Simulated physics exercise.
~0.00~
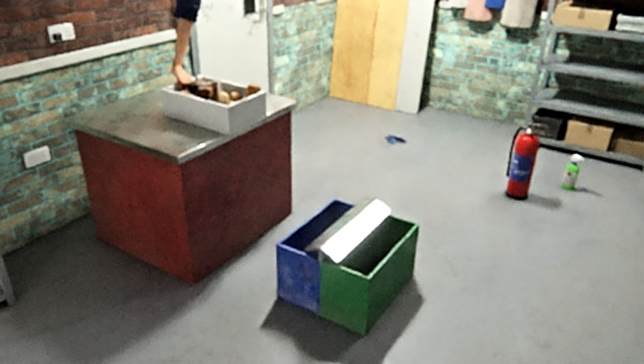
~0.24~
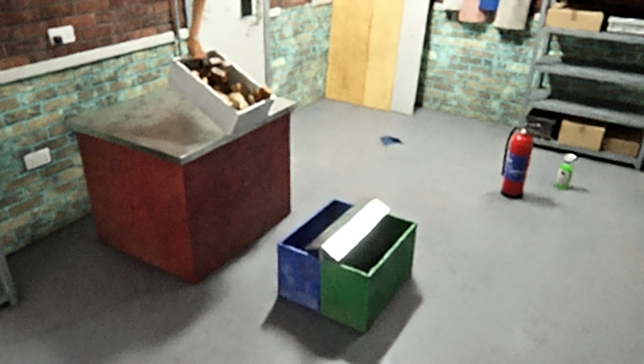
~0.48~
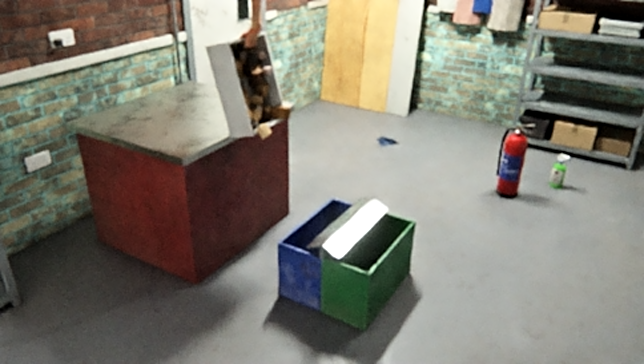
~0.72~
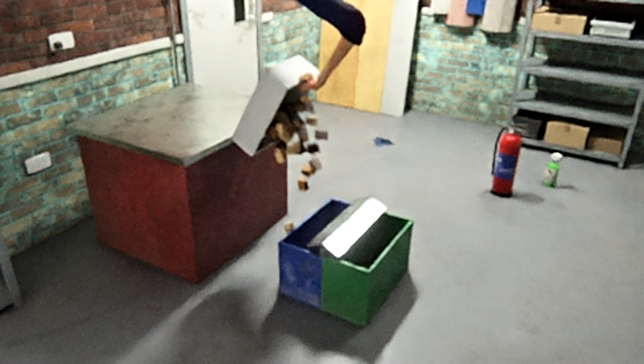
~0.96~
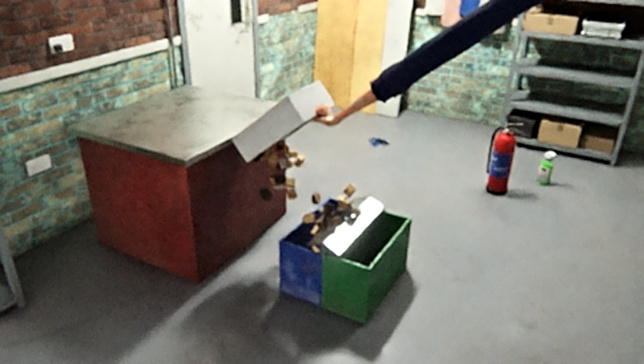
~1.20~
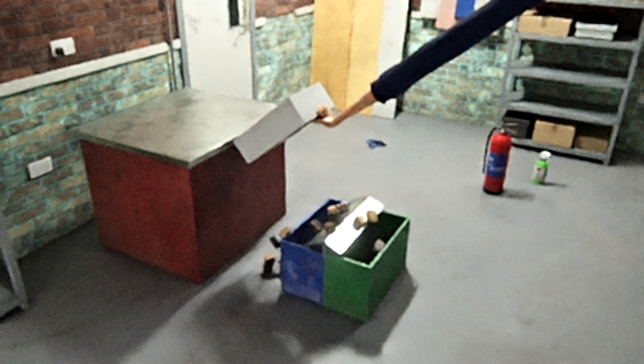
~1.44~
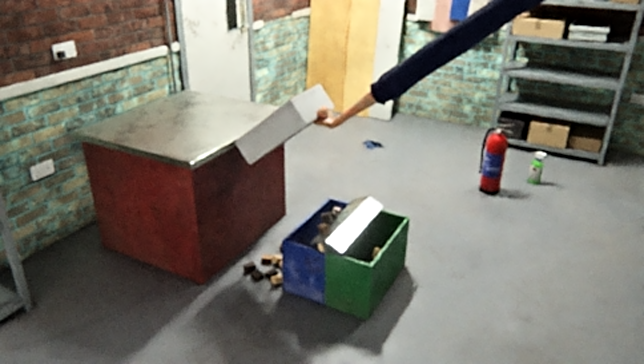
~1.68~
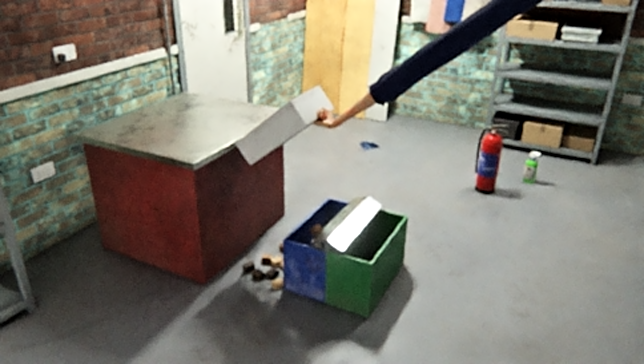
In a brick-walled workshop, a hand tipped a pale crate of wooden blocks over the edge of a bench, spilling them toward a blue trough and green bin, and held it there as many landed in the trough and others lay on the floor.
